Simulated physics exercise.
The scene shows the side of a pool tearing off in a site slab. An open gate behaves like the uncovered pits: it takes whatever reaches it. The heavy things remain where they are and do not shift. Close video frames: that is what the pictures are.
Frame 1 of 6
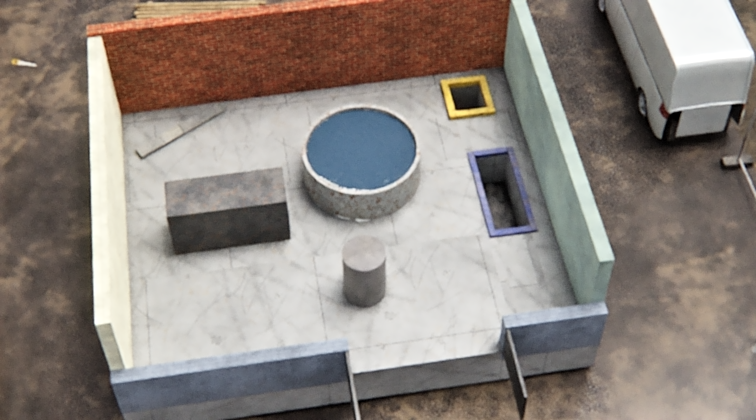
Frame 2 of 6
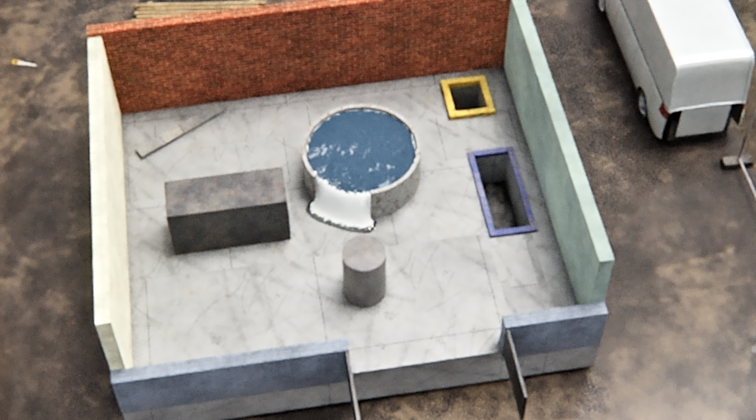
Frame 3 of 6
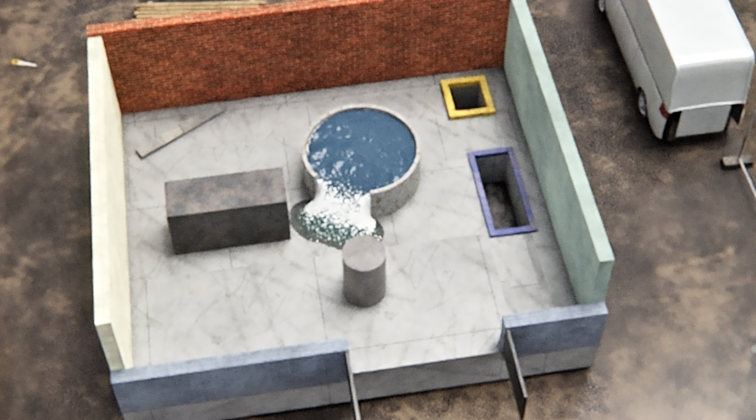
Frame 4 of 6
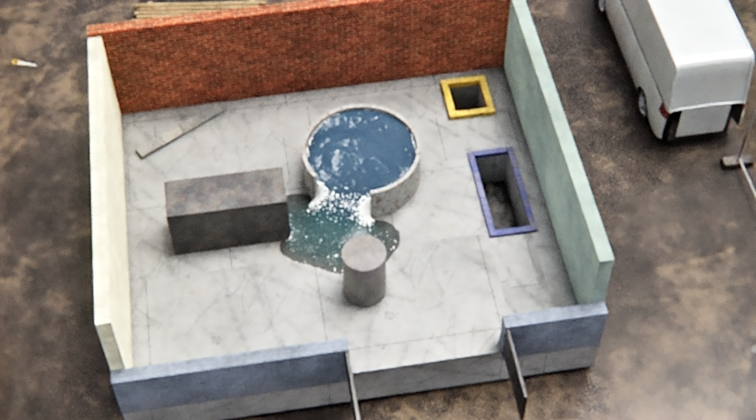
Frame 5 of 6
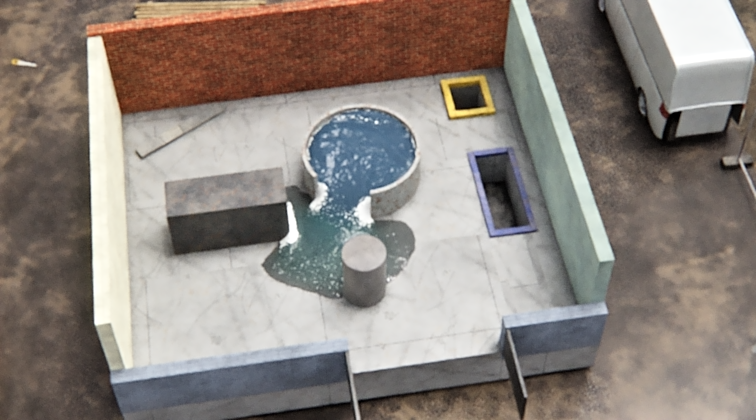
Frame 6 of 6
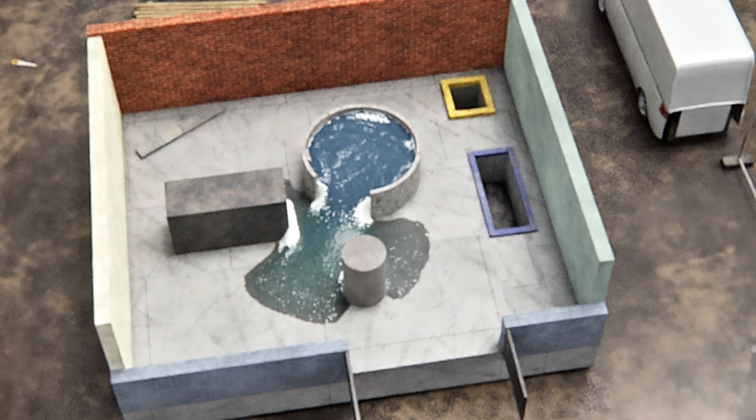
The footage shows a round tank of still water in a walled yard before its near side gives way, and water pours onto the pale floor, spreading past a dark block and around both sides of a short grey cylinder.
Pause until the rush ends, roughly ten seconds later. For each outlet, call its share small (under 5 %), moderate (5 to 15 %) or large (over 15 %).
The gate - moderate, the blue pit - small, the yellow pit - small.
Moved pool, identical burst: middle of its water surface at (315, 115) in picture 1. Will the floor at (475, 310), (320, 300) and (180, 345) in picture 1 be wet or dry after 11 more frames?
Spot 1 unwetted, spot 2 wetted, and spot 3 unwetted.
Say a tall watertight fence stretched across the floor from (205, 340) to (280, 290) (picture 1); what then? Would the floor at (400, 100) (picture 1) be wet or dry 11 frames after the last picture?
The spot in question would be bone-dry.
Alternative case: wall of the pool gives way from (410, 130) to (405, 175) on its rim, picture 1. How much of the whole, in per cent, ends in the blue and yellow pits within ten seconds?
In per cent: Blue 50, yellow 0.
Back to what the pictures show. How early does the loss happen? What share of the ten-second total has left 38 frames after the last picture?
Close to 50 %.
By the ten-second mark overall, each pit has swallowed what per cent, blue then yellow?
Roughly 0 and 0 %.
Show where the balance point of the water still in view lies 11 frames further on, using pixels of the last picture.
(324, 240).
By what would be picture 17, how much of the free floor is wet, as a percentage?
I make it 40 per cent.
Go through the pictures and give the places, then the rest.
In the first picture, still water in the round tank at (361, 151).
In the second picture, the front is at (370, 228), out from the gap at (341, 206).
In the third picture, the front is at a hidden place, out from the gap at (342, 208).
In the fourth picture, the front is at (286, 250), out from the gap at (342, 208).
In the fifth picture, the front is at (334, 294), out from the gap at (342, 208).
In the sixth picture, the front is at (310, 318), out from the gap at (342, 208).
A moment on, water covers 25 % of the floor; the gate 0 %, the blue pit 0 %, the yellow pit 0 %.
Next, water covers 40 % of the floor; the gate 0 %, the blue pit 0 %, the yellow pit 0 %.
Then, water covers 50 % of the floor; the gate 2 %, the blue pit 0 %, the yellow pit 0 %.
Later, water covers 65 % of the floor; the gate 5 %, the blue pit 0 %, the yellow pit 0 %.
In the end, water covers 90 % of the floor; the gate 9 %, the blue pit 0 %, the yellow pit 0 %.
